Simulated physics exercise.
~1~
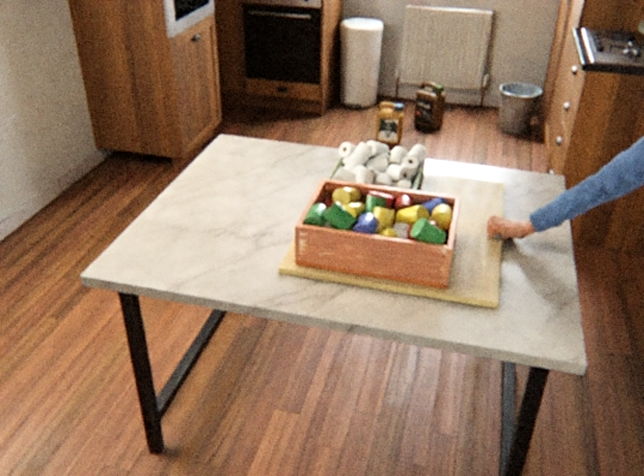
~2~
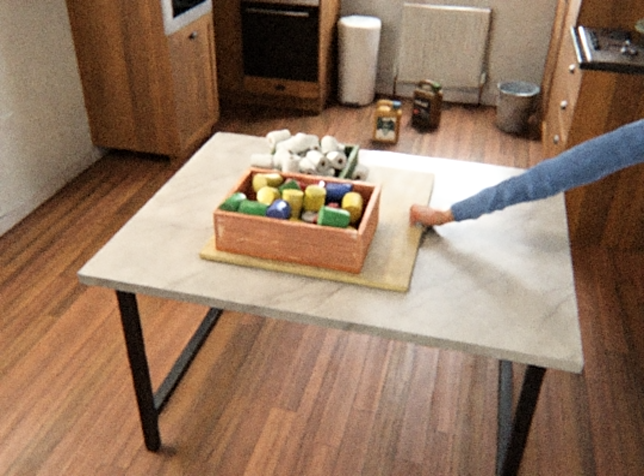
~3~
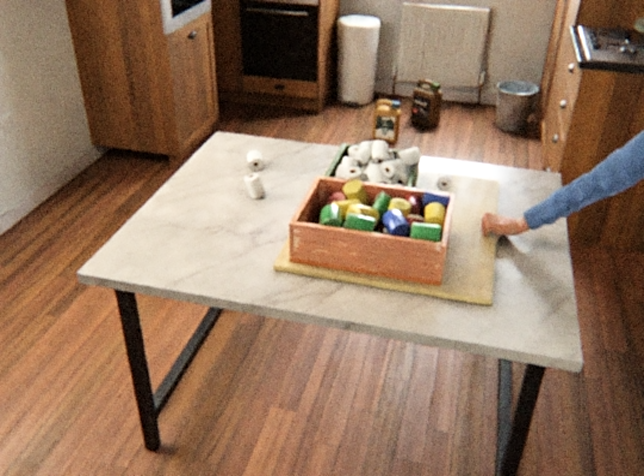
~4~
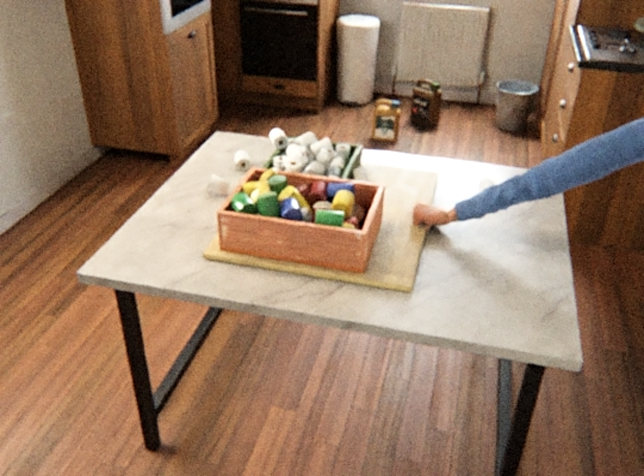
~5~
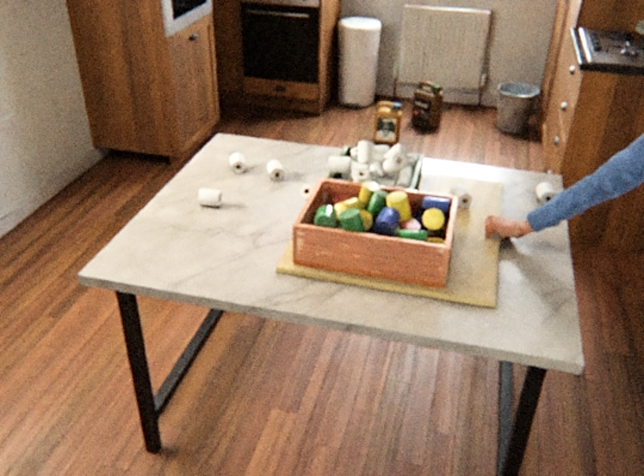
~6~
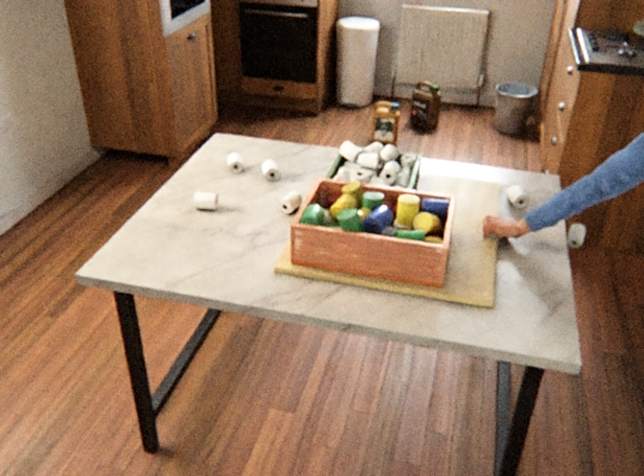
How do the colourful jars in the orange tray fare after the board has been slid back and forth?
They stay in the orange tray, with none seen lying outside it on the table. The loose pieces scattered around are white rolls from the green tray.
